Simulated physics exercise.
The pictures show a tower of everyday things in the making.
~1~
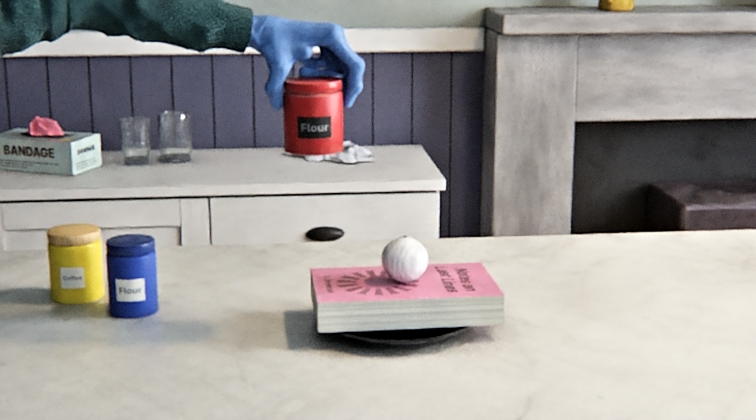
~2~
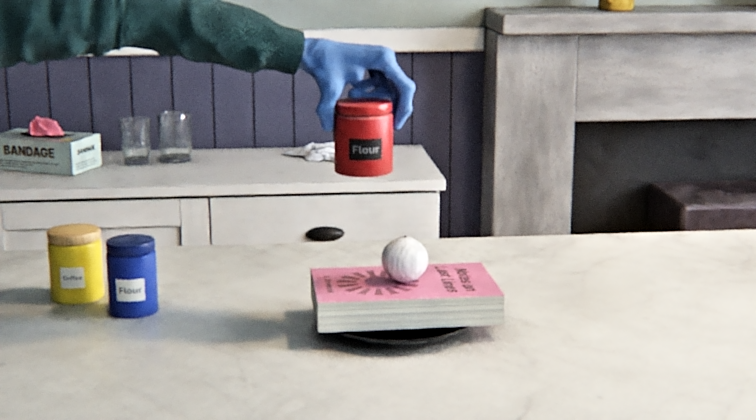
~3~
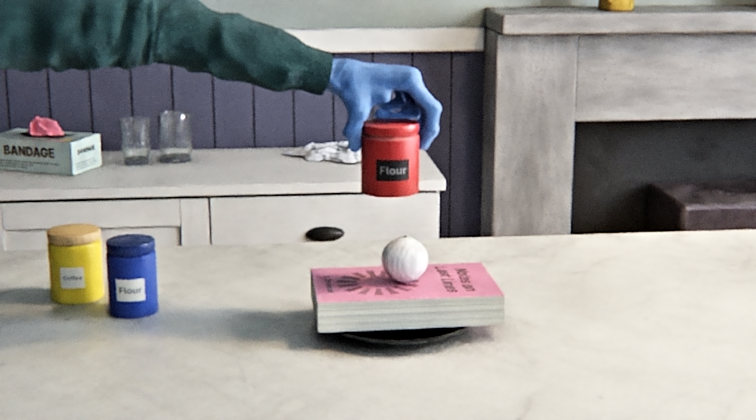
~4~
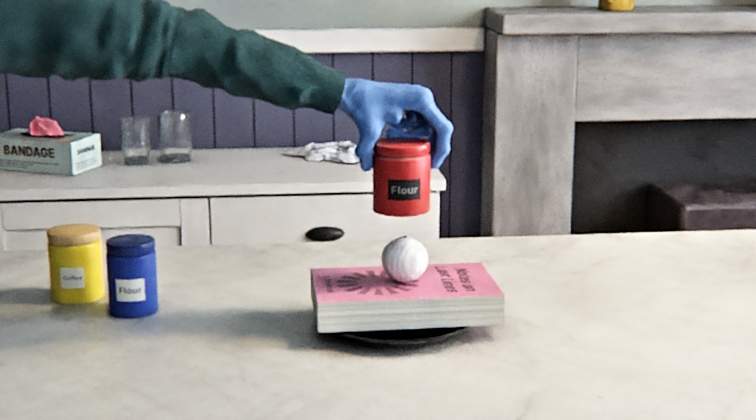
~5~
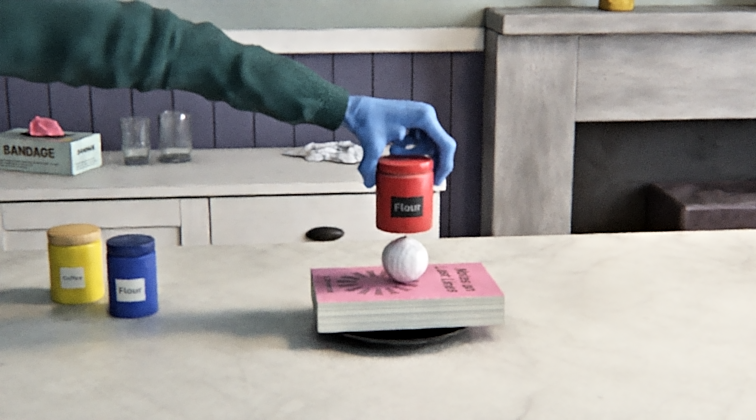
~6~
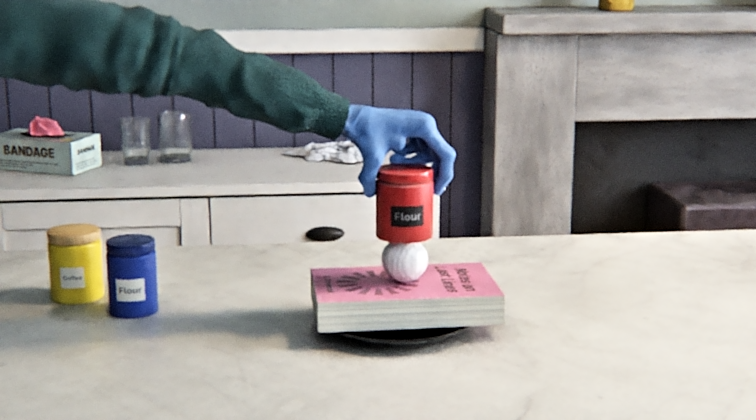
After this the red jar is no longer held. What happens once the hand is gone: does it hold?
Outcome: The pile loses its balance.
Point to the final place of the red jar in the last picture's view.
Near (470, 242).
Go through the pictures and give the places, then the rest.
Still above its spot; red jar (313, 115); white onion (404, 259), in the first frame.
Still above its spot; red jar (363, 137); pink book (404, 296), in the second frame.
Still above its spot; red jar (390, 157), in the third frame.
Still above its spot; red jar (402, 177); blue jar (132, 276), in the fourth frame.
Still above its spot; red jar (405, 194); yellow jar (76, 264), in the fifth frame.
In place under the hand; red jar (404, 202); white onion (404, 259), in the sixth frame.
Then, 1.70 s on from there, red jar turned 44° from how it was put near (435, 212).
Then, 2.00 s on from there, red jar now fallen.
Then, 2.40 s on from there, things are still on the move.
In the end, fallen, red jar; the other 5 unmoved. At the end, from the last picture's camera, red jar near (470, 242). The pile comes apart.
